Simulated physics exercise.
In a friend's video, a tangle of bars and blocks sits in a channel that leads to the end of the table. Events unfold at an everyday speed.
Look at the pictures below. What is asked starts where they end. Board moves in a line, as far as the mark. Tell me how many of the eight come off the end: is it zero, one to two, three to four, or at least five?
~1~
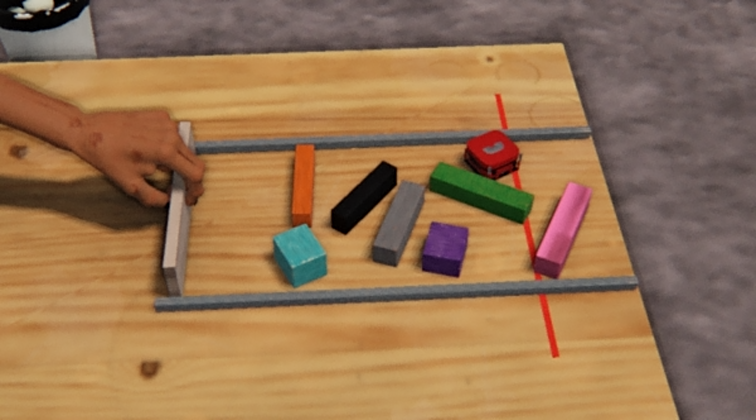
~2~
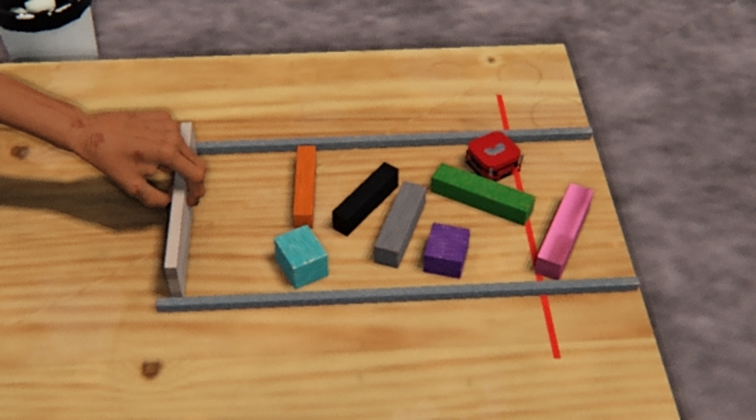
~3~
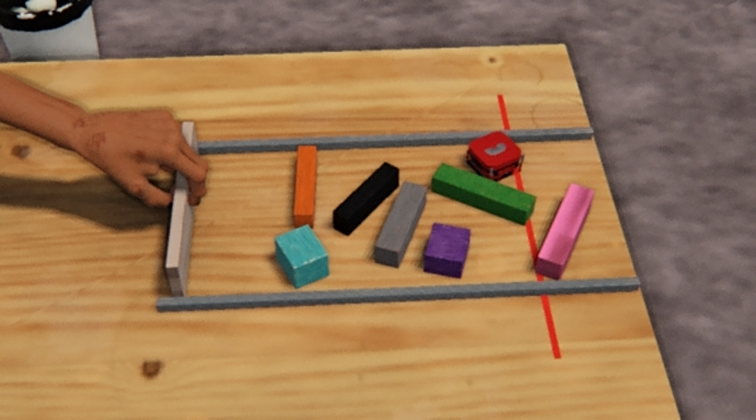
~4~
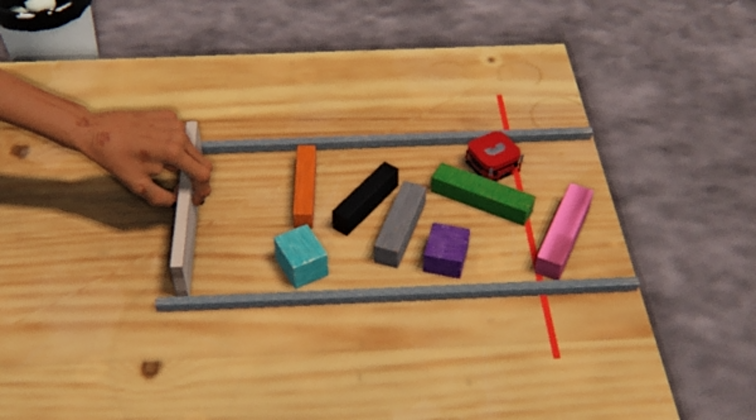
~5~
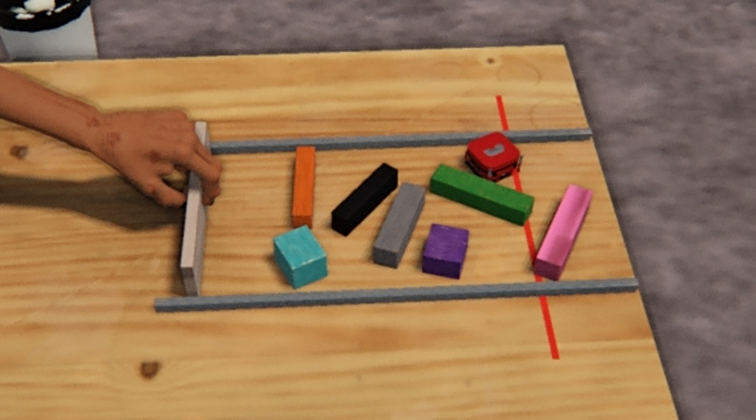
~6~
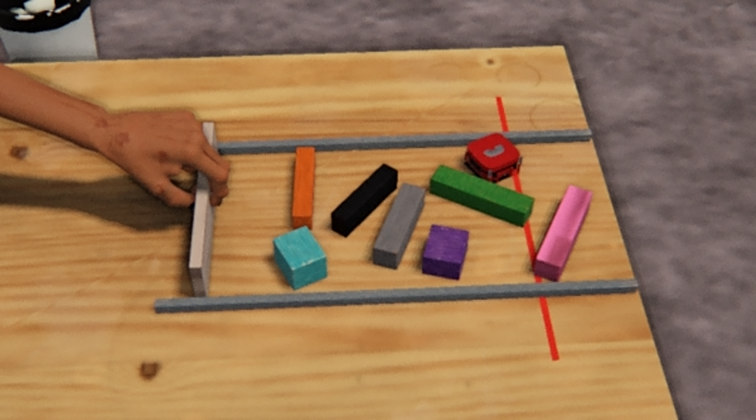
It is one to two.
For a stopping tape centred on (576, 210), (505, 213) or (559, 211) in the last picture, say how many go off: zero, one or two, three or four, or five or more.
Taken in the order given: At least five, just one or two, three to four.
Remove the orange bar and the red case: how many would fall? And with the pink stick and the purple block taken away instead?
The first removal gives 1, the second gives 0.
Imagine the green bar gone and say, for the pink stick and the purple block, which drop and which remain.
Pink stick down, purple block still up.
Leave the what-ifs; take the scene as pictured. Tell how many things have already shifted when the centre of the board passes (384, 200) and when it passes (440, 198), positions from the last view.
Well, it's 5 at the first one and 8 at the second.
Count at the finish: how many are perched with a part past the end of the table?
Number: 3.
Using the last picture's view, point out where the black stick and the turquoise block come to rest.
Roughly (553, 206), and the other roughly (555, 254).
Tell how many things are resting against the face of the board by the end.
That would be 2 of them.
Soon after, none off yet; pink stick at rest near (564, 233); red case at rest near (493, 160); green bar at rest near (481, 195).
Then, none off yet; pink stick at rest near (566, 233); red case moving near (497, 157); green bar moved a little near (508, 194).
At rest, the number that fall off is one or two; fallen, pink stick.
